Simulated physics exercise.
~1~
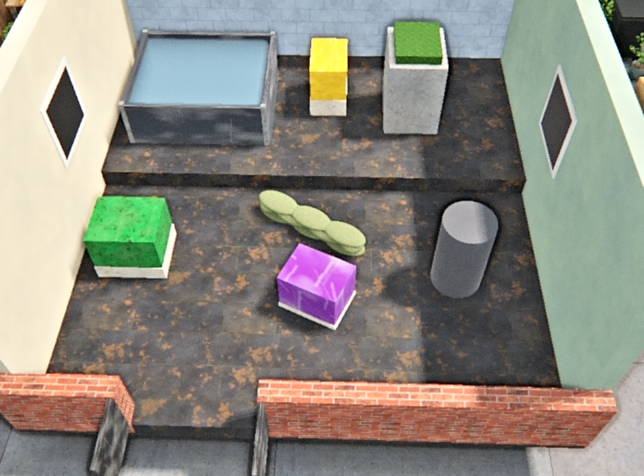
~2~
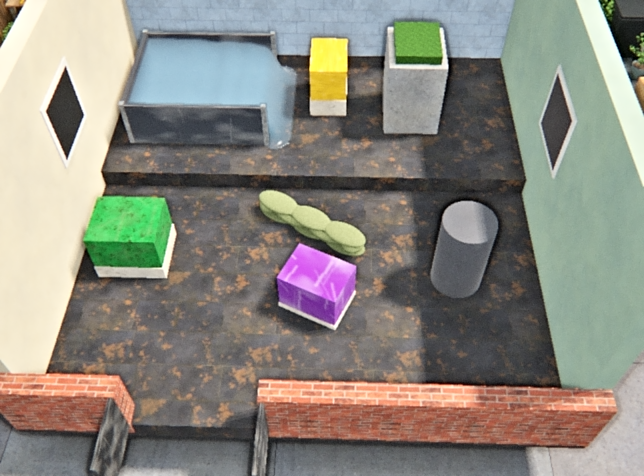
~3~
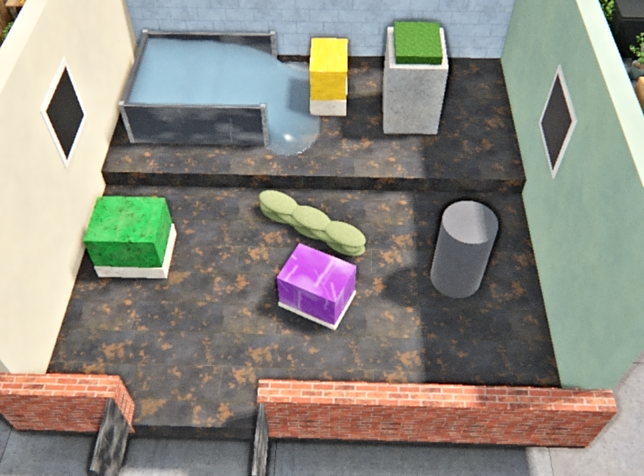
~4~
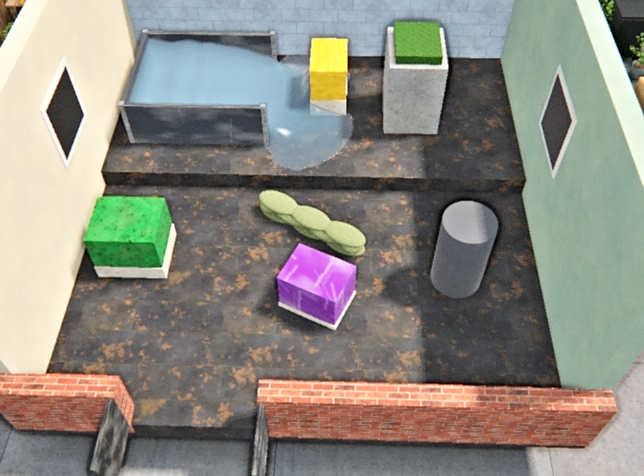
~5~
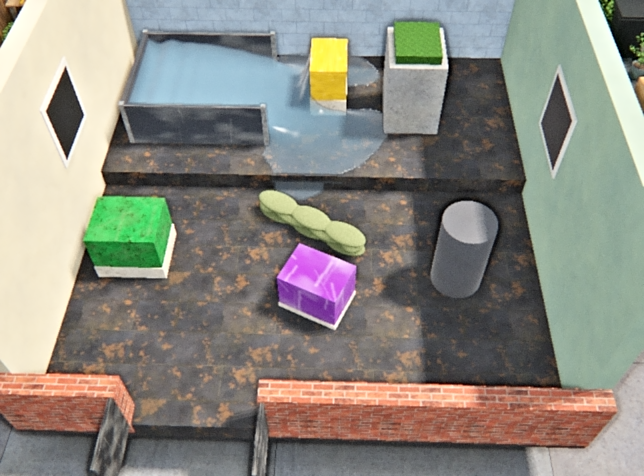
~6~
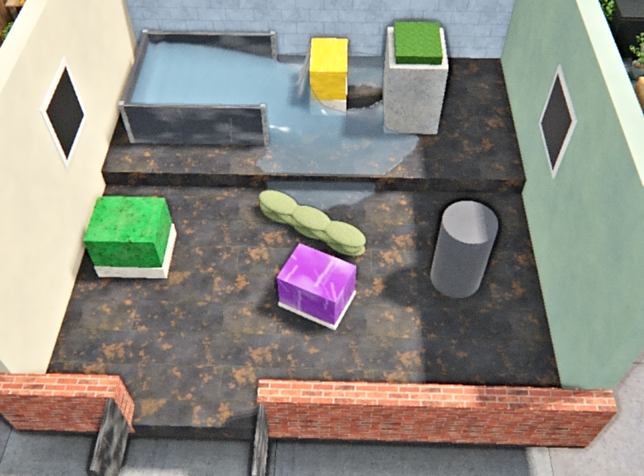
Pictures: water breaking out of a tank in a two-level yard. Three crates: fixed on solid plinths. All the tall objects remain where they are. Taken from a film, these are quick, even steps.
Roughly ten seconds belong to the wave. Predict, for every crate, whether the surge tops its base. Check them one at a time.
At the end, purple crate: Doused; green crate: Clear; yellow crate: Doused.
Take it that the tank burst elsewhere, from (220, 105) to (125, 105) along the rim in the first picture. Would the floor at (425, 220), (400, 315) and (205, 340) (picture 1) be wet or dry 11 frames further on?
Point one: Not reached. Point two: Not reached. Point three: Reached.
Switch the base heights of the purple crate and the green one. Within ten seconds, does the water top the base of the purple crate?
I'd say the purple crate is unharmed.
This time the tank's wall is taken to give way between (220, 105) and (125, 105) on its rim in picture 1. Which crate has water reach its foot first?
The green-painted one.
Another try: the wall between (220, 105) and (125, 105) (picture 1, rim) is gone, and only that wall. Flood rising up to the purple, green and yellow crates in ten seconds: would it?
I'd expect the purple crate goes wet, the green crate goes wet, and the yellow crate remains untouched.
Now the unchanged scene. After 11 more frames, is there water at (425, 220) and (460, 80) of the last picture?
Swamped, then swamped.
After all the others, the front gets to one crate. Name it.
I'd name the green one.
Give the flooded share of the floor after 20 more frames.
It should be close to 55 %.
A moment on, water covers 25 % of the floor; the purple crate not reached, the green crate not reached, the yellow crate water round its plinth.
Next, water covers 45 % of the floor; the purple crate not reached, the green crate not reached, the yellow crate water round its plinth.
Then, water covers 55 % of the floor; the purple crate water round its plinth, the green crate not reached, the yellow crate water round its plinth.
Later, water covers 80 % of the floor; the purple crate water round its plinth, the green crate water round its plinth, the yellow crate water round its plinth.
In the end, water covers 95 % of the floor; the purple crate was topped, the green crate stayed above the water, the yellow crate was topped.
